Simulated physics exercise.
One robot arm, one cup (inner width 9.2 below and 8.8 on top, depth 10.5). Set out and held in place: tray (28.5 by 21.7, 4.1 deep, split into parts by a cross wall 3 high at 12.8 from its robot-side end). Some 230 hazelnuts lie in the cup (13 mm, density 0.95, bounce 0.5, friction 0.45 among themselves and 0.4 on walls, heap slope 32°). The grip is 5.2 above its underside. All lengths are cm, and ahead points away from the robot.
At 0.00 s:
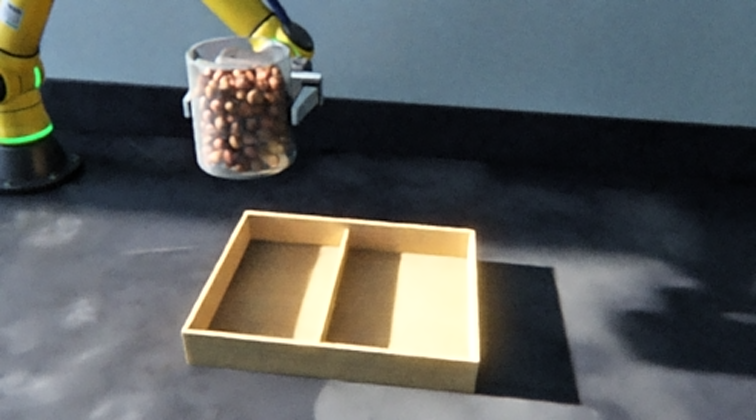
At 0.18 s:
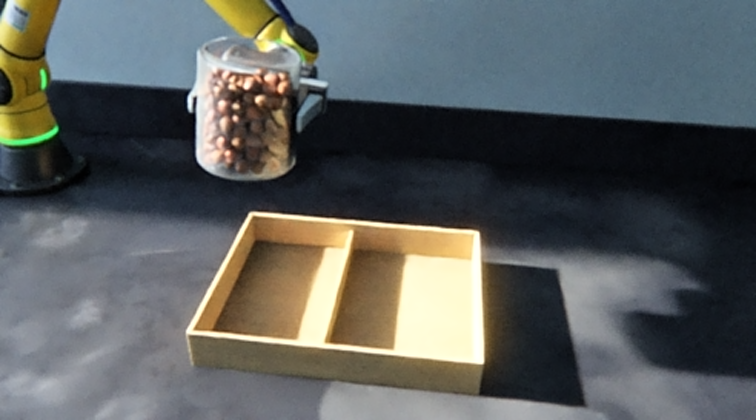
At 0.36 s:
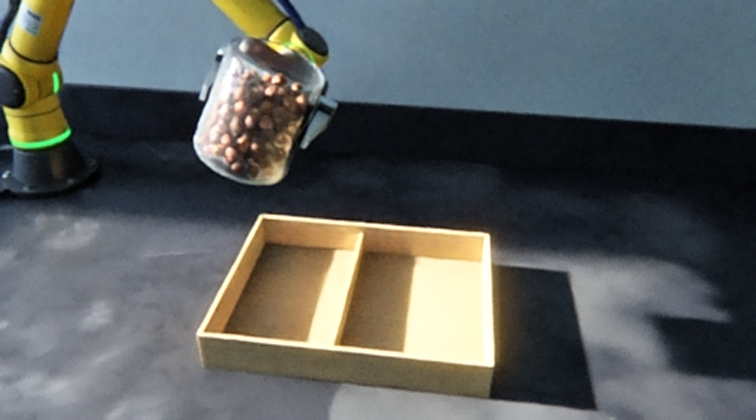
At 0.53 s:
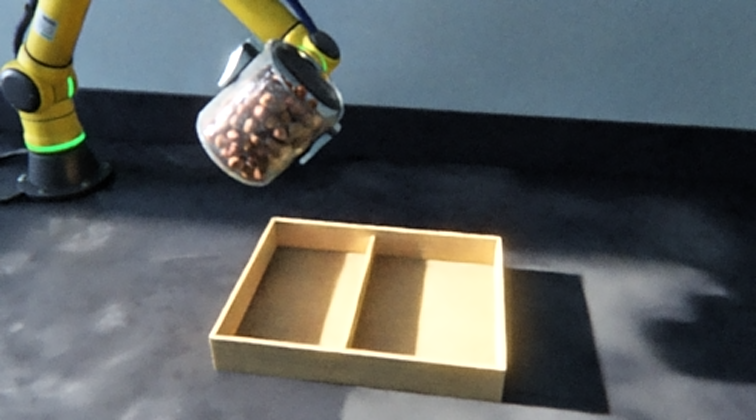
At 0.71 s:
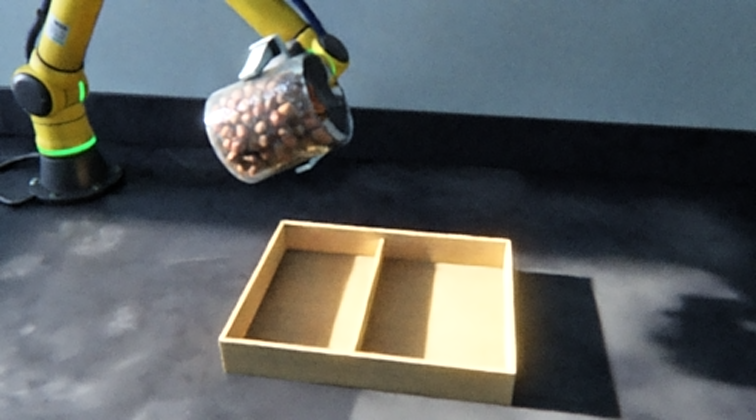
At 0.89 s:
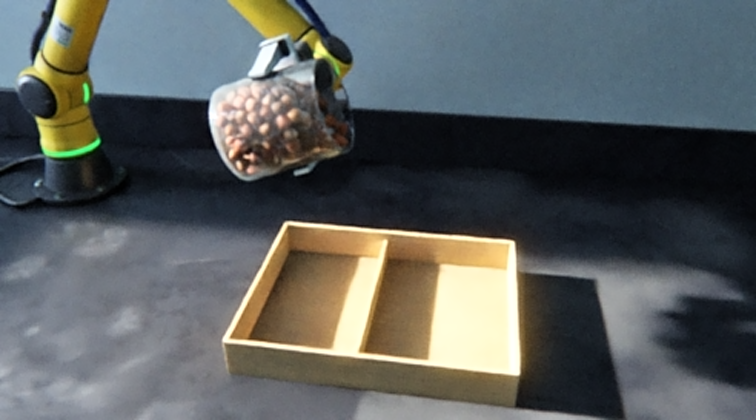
At the start, a yellow robot arm holds a clear cup of hazelnuts upright above a dark surface, behind an open wooden tray with two compartments. The arm then steadily tilts the cup over until it lies nearly on its side, the nuts shifting inside it.
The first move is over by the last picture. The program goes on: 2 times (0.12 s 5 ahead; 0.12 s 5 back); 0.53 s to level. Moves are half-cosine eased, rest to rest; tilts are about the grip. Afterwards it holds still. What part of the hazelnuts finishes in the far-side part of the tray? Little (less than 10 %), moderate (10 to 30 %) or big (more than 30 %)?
In the far-side part of the tray the share is big, more than 30 %.
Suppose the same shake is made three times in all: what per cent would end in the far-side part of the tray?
Then about 45 per cent.
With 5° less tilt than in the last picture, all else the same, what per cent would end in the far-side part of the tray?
Then about 30 per cent.
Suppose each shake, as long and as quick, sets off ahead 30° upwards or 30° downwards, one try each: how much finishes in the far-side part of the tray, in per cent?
Some 55 and 20 per cent.
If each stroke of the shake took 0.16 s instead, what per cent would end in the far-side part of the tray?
It would be near 20 per cent.
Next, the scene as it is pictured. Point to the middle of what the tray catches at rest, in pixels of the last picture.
Around (441, 314).
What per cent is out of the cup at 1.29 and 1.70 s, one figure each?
About 30, 45.
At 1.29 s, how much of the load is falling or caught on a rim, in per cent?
Roughly 3 per cent.
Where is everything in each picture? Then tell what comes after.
Cup middle at (244, 108), level; upper third of the load around (242, 91), from x 200 to 285, top at y 70; 228 in the cup, in the first frame.
Cup middle at (248, 109), tilted 7° forward; upper third of the load around (247, 92), from x 205 to 290, top at y 75, in the second frame.
Cup middle at (259, 112), tilted 24° forward; upper third of the load around (254, 97), from x 210 to 305, top at y 75, in the third frame.
Cup middle at (271, 115), tilted 46° forward; upper third of the load around (262, 100), from x 210 to 315, top at y 70, in the fourth frame.
Cup middle at (280, 119), tilted 63° forward; upper third of the load around (272, 102), from x 220 to 320, top at y 75, in the fifth frame.
Cup middle at (284, 120), tilted 70° forward; upper third of the load around (273, 104), from x 225 to 345, top at y 80; 228 in the cup, in the sixth frame.
After 1.29 s, tilted 70° forward, highest piece 26 above the table; 161 in the cup, 54 in the far-side part, 6 in the robot-side part, 7 in flight or on a rim.
After 1.70 s, tilted 22° forward, highest piece 27 above the table; 122 in the cup, 87 in the far-side part, 14 in the robot-side part, 4 on the table or floor, 1 in flight or on a rim.
After 2.10 s, level, highest piece 27 above the table; 122 in the cup, 87 in the far-side part, 14 in the robot-side part, 5 on the table or floor.
After 3.15 s, level, highest piece 26 above the table; 122 in the cup, 87 in the far-side part, 14 in the robot-side part, 5 on the table or floor.
At rest, 122 in the cup, 87 in the far-side part, 14 in the robot-side part, 5 on the table or floor. That is 38 % in the far-side part of the tray.
